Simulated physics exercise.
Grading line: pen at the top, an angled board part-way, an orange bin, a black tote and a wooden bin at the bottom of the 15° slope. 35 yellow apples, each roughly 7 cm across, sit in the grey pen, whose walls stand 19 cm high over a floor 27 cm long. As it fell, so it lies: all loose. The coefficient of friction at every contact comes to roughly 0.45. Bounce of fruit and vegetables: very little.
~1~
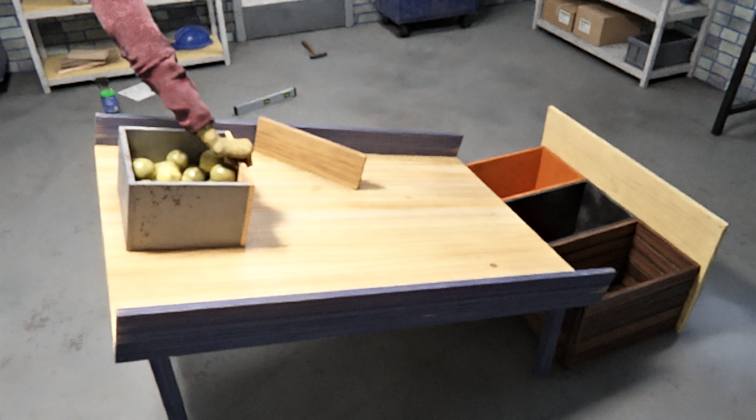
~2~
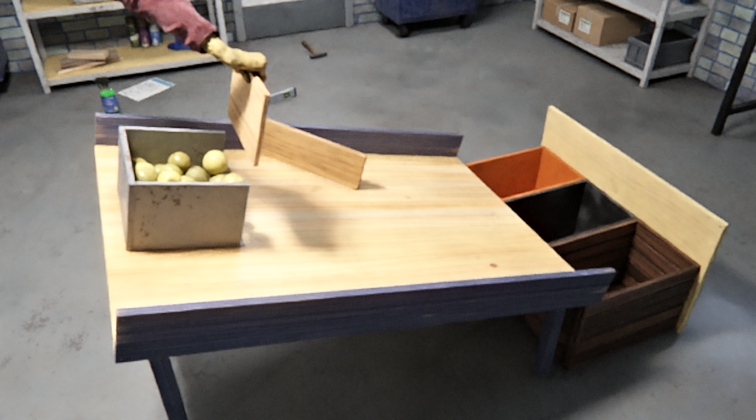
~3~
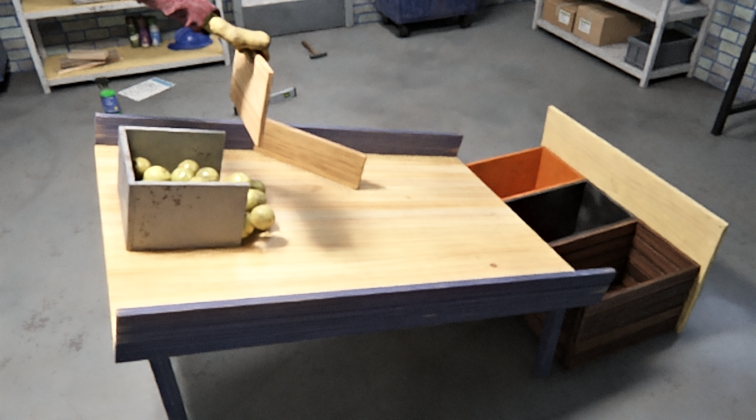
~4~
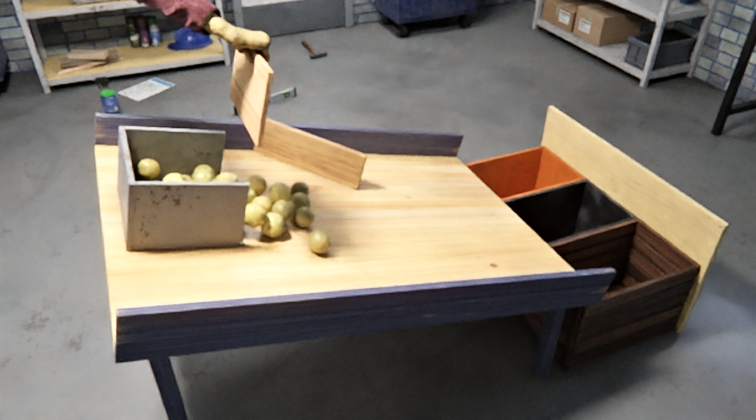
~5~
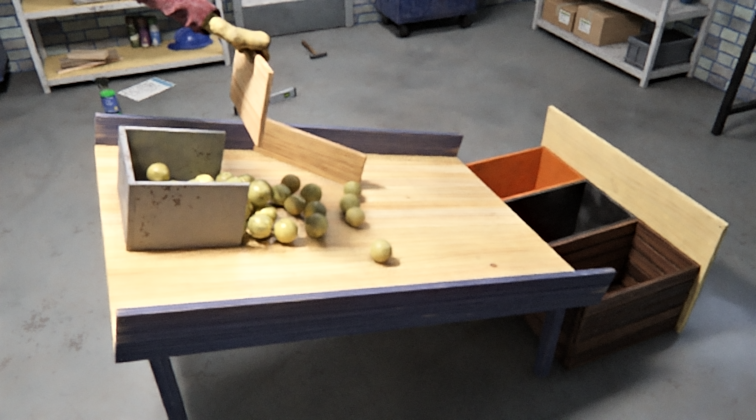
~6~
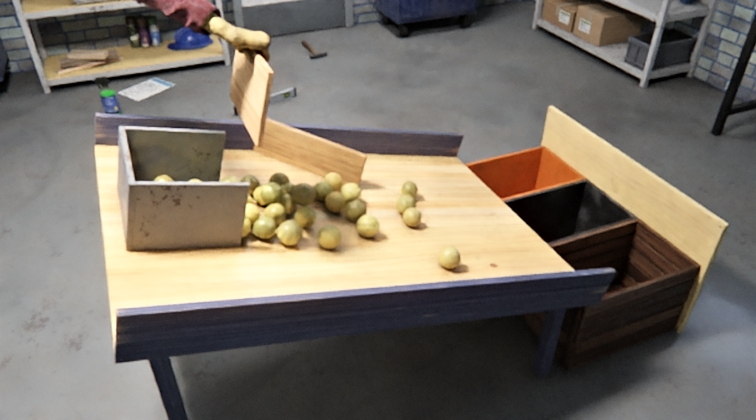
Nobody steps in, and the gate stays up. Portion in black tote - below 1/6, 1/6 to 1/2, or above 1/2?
It surpasses half the load.
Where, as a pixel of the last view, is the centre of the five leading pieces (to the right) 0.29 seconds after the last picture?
The five leading pieces sit around (523, 220) in the last view.
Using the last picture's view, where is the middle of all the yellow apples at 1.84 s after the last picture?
I'd put the middle close to (577, 270) in the last view.
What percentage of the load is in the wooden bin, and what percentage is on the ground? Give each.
Approx. 35 % / 0 %.
Then, 0.29 s after the last picture, 1 still in the grey pen, 31 on the slope and 3 in the air.
Then, 0.66 s after the last picture, 7 in the black tote, 1 in the wooden bin, 25 on the slope and 2 in the air.
Then, 1.18 s after the last picture, 17 in the black tote, 9 in the wooden bin, 4 on the slope and 5 in the air.
Outcome (1.84 s after the last picture), 23 in the black tote and 12 in the wooden bin. Asked share, 23 of 35, 66 per cent.
